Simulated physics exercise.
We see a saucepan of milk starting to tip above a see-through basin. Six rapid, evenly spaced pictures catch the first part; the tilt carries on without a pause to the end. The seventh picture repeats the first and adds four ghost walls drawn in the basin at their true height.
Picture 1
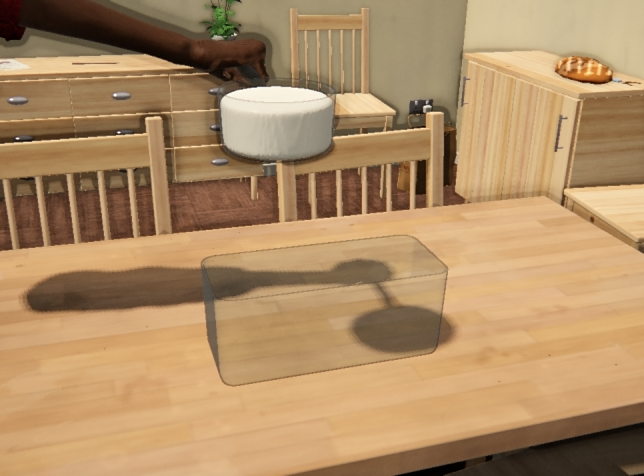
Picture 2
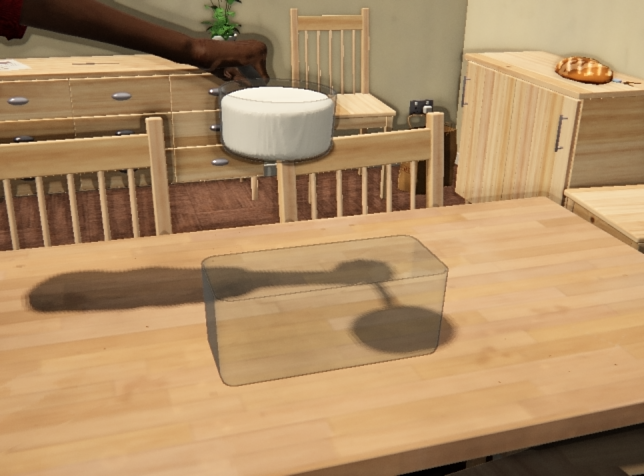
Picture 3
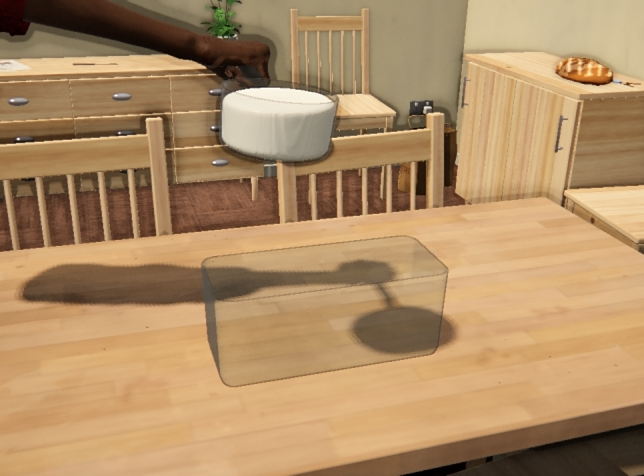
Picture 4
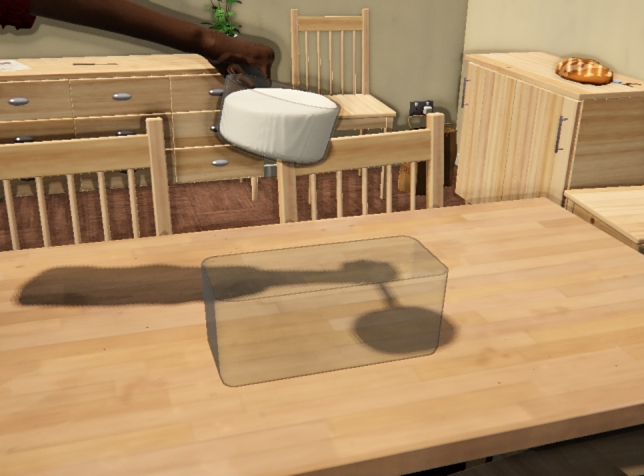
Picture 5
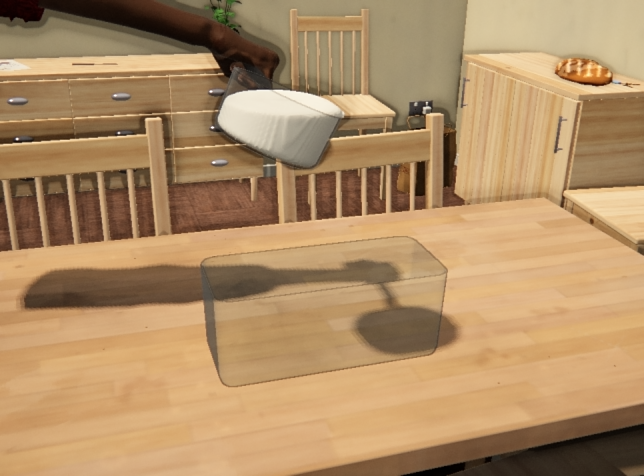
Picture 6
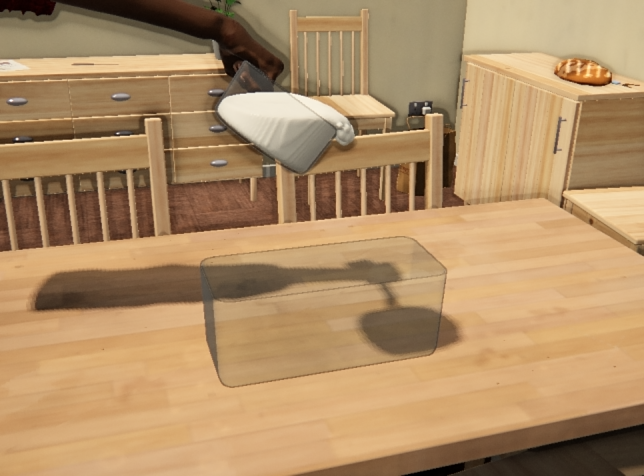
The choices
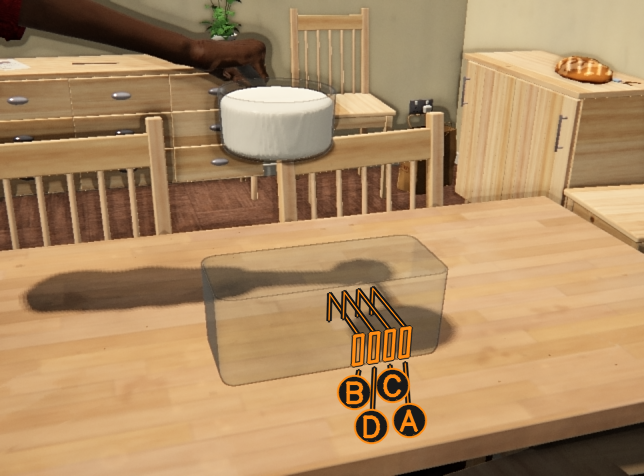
A white pan of milk, held by a hand above a see-through basin on a wooden table, stayed upright at first, then tilted to the right until milk slipped over its lip.
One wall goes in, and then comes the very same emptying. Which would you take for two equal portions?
I would pick position C.
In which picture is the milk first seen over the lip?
In picture 5.
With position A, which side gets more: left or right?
The left side.
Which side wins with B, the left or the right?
The right one.
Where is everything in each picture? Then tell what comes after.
The first frame shows upright, lip at (331, 86); basin from (220, 384) to (436, 348); nothing has left yet.
The second frame shows upright, lip at (331, 88); nothing has left yet.
The third frame shows tipped about 7°, lip at (333, 94); nothing has left yet.
The fourth frame shows tipped about 15°, lip at (336, 102); nothing has left yet.
The fifth frame shows tipped about 25°, lip at (336, 113); milk is over the lip, down to (336, 113).
The sixth frame shows tipped about 37°, lip at (335, 125); milk is over the lip, down to (342, 141).
In orange, A at (405, 363); B at (358, 370); C at (389, 365); D at (374, 368).
With A, about 69 % ends left of the wall and 29 % right of it.
With B, about 17 % ends left of the wall and 81 % right of it.
With C, about 52 % ends left of the wall and 47 % right of it.
With D, about 35 % ends left of the wall and 63 % right of it.
